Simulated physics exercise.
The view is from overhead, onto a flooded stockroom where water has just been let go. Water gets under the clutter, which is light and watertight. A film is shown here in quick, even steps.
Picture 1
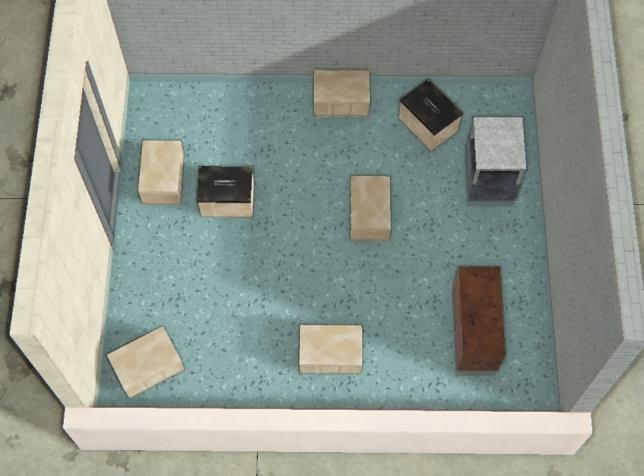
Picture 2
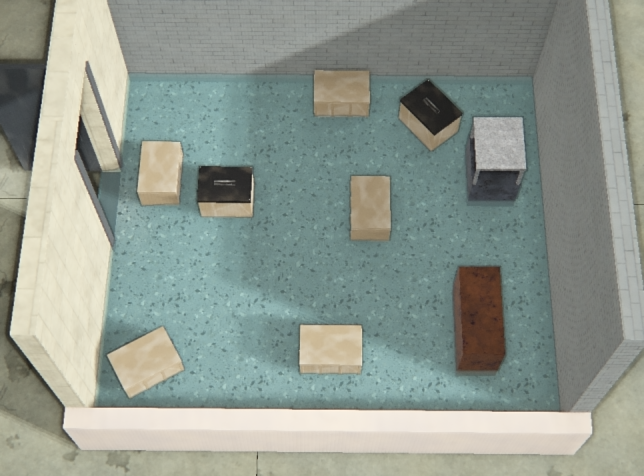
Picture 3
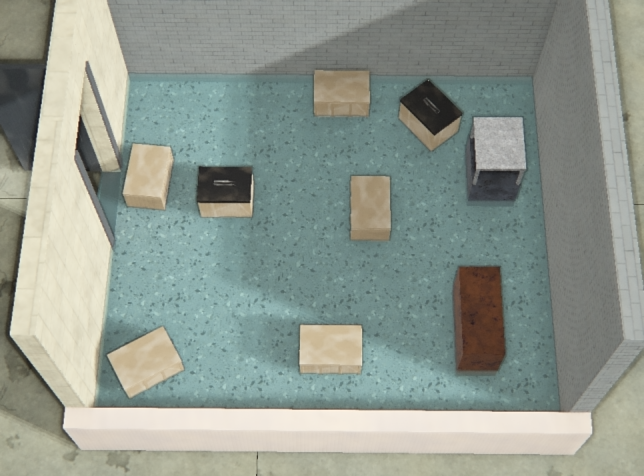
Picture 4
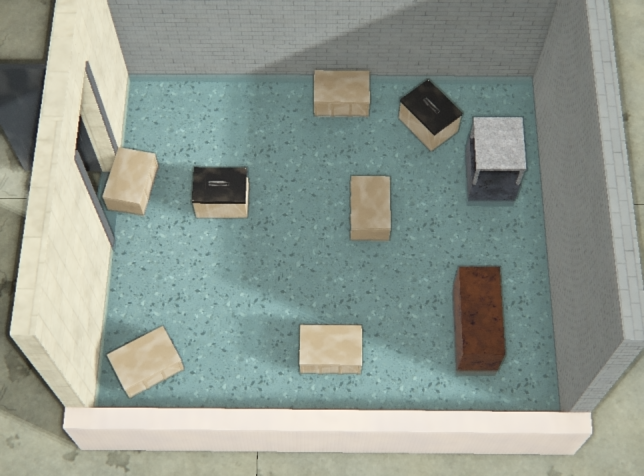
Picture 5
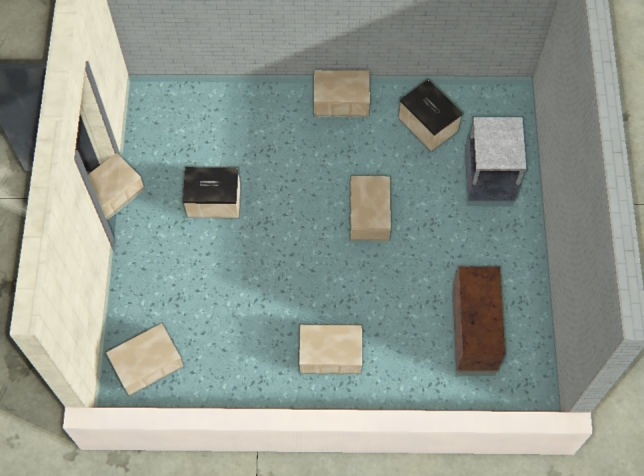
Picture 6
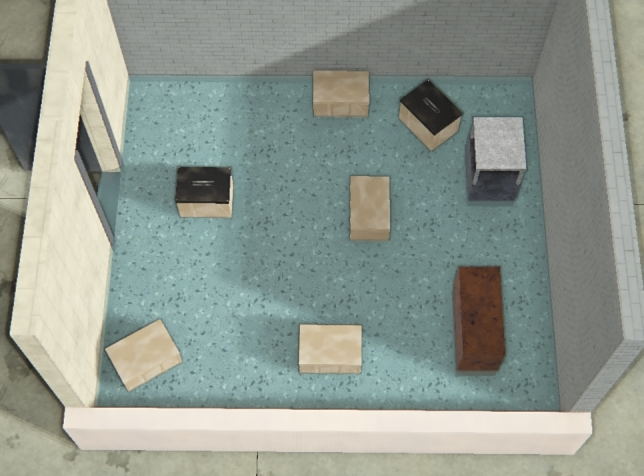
A walled stockroom with a wet-looking, speckled blue-green floor is seen from a fixed view high overhead. Pale tan boxes are scattered about, two with black tops, one at left and one at upper right, near a grey-topped stand and a reddish-brown block. The dark door at left swings outward, a pale box drifts left, turning, and passes out through the doorway, while the left black-topped box slides slowly left and the lower-left box shifts very slightly.
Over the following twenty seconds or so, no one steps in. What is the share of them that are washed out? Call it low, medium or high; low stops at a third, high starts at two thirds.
Medium.
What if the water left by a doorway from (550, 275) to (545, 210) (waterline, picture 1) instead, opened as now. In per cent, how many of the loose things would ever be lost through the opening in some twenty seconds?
10 per cent or so.
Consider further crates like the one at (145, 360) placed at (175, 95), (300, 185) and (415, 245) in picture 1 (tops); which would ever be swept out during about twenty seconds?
Going through them one by one: Escaped / escaped / remained.
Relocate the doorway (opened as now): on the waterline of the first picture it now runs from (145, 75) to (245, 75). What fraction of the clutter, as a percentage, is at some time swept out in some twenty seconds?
Close to 70 %.
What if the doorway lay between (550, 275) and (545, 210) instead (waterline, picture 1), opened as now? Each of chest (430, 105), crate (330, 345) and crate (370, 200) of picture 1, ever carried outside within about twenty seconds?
One after the other: Left behind, no, yes.
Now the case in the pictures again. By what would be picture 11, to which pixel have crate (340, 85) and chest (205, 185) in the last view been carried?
The first top is near (312, 86) and the second near (150, 177).
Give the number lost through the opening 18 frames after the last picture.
The number I arrive at is 2.
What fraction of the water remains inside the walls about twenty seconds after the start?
My answer is close to 56 percent.
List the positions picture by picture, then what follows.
A chest at (225, 183), afloat; a crate at (144, 358) floats; 0 of 7 have shifted, in the first frame.
A chest at (225, 183) floats; a crate at (144, 358), afloat; 0 of 7 have shifted, in the second frame.
A chest at (225, 184) floats; a crate at (144, 358), afloat; 1 of 7 have shifted, in the third frame.
A chest at (220, 184), afloat, close to its start; a crate at (144, 357) floats; 2 of 7 have shifted, in the fourth frame.
A chest at (211, 184) floats, close to its start; a crate at (143, 355), afloat, close to its start; 2 of 7 have shifted, in the fifth frame.
A chest at (203, 184), afloat, close to its start; a crate at (142, 351) floats, close to its start; 3 of 7 have shifted, in the sixth frame.
A moment on, 1 of 7 are out; 6 afloat.
Next, 2 of 7 are out; 5 afloat.
Later, 3 of 7 are out; 4 afloat.
In the end, 3 of 7 are out; 4 afloat.
